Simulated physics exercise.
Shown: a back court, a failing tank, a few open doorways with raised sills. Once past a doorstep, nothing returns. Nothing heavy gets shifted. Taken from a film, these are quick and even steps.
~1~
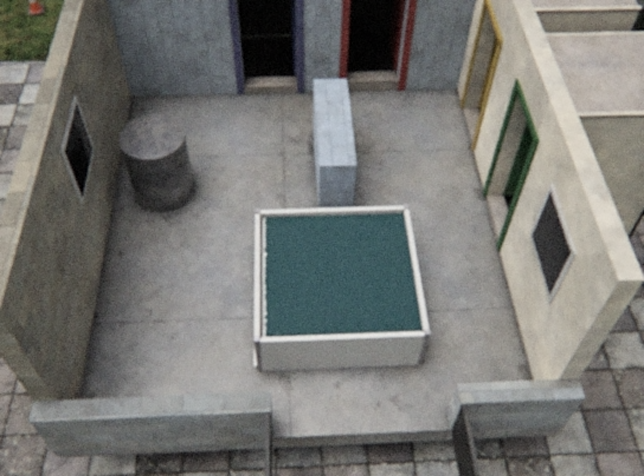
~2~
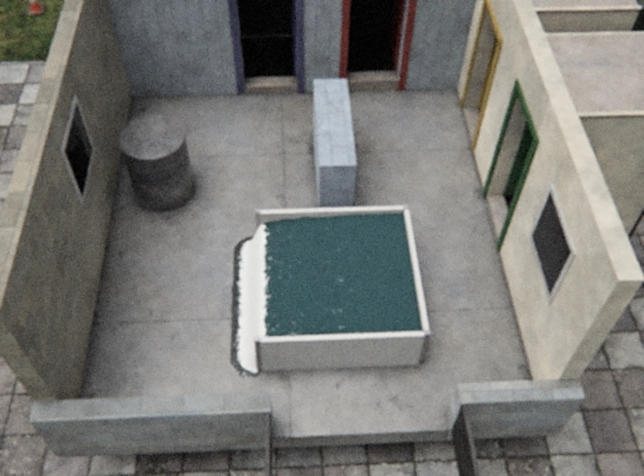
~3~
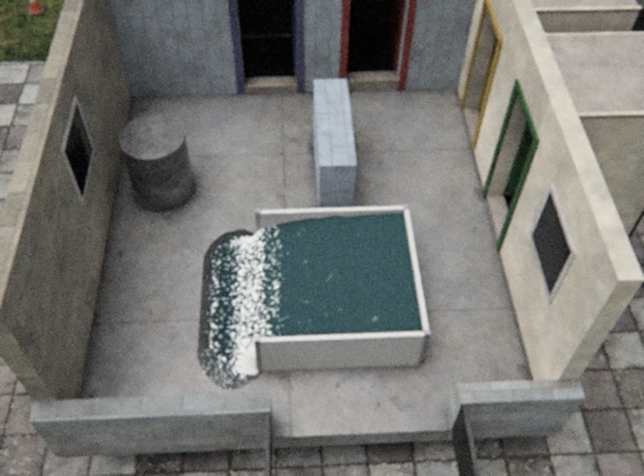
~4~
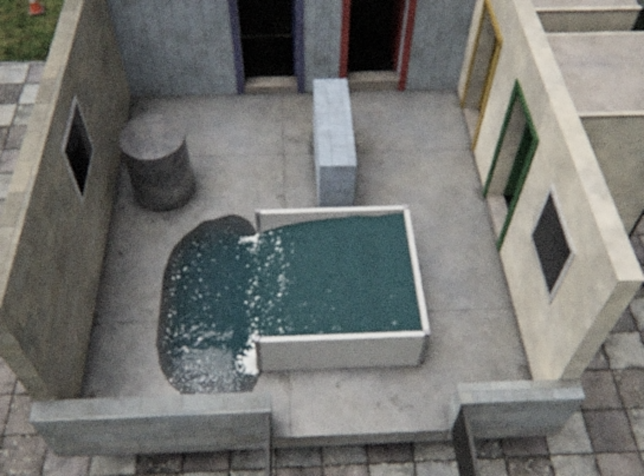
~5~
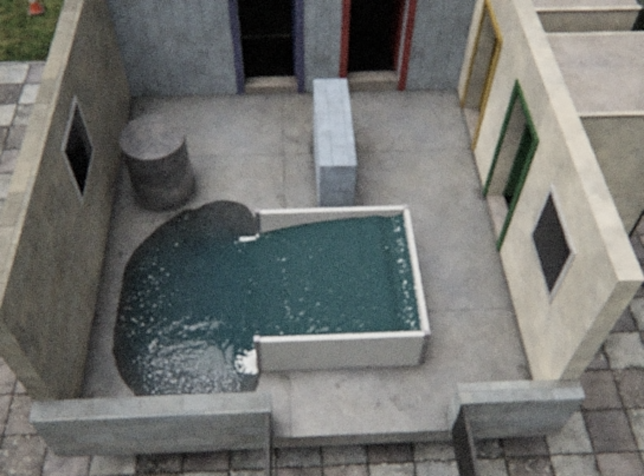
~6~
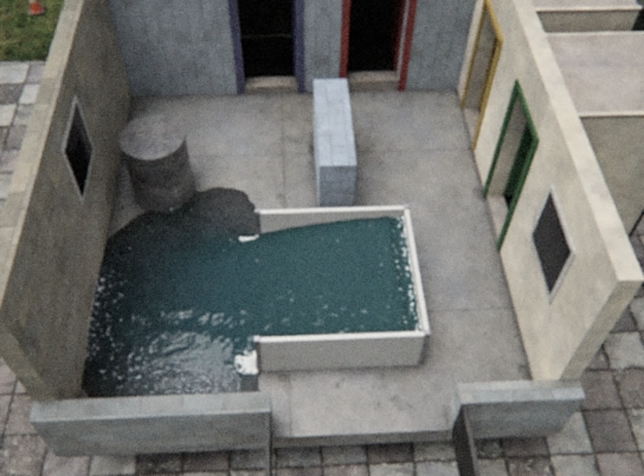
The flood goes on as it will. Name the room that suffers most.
Yellow.
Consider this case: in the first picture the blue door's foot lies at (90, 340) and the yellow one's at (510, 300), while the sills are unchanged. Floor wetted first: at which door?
I say the blue door.
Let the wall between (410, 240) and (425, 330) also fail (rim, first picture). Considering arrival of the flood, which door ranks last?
That would be the blue door.
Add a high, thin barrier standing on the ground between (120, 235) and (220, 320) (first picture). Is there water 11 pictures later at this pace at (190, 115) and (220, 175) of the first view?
In that order: Flooded, under water.
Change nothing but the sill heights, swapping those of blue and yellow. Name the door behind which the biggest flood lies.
My answer is the blue one.
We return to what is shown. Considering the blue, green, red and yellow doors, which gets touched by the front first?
The door marked blue.
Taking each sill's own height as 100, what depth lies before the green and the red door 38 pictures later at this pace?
40 and 40 %, in that order.
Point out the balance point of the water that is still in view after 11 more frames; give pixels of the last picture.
Centre of mass: Roughly (207, 298).
A moment on, water covers 25 % of the floor; blue door not reached, red door not reached, yellow door not reached, green door not reached.
Next, water covers 35 % of the floor; blue door not reached, red door not reached, yellow door not reached, green door not reached.
Then, water covers 55 % of the floor; blue door wet at the sill, nothing in, red door not reached, yellow door not reached, green door not reached.
Later, water covers 85 % of the floor; blue door a trickle in, red door wet at the sill, nothing in, yellow door a trickle in, green door wet at the sill, nothing in.
In the end, water covers 95 % of the floor; blue door a trickle in, red door wet at the sill, nothing in, yellow door a lot in, green door wet at the sill, nothing in; the yellow door has let in the most.
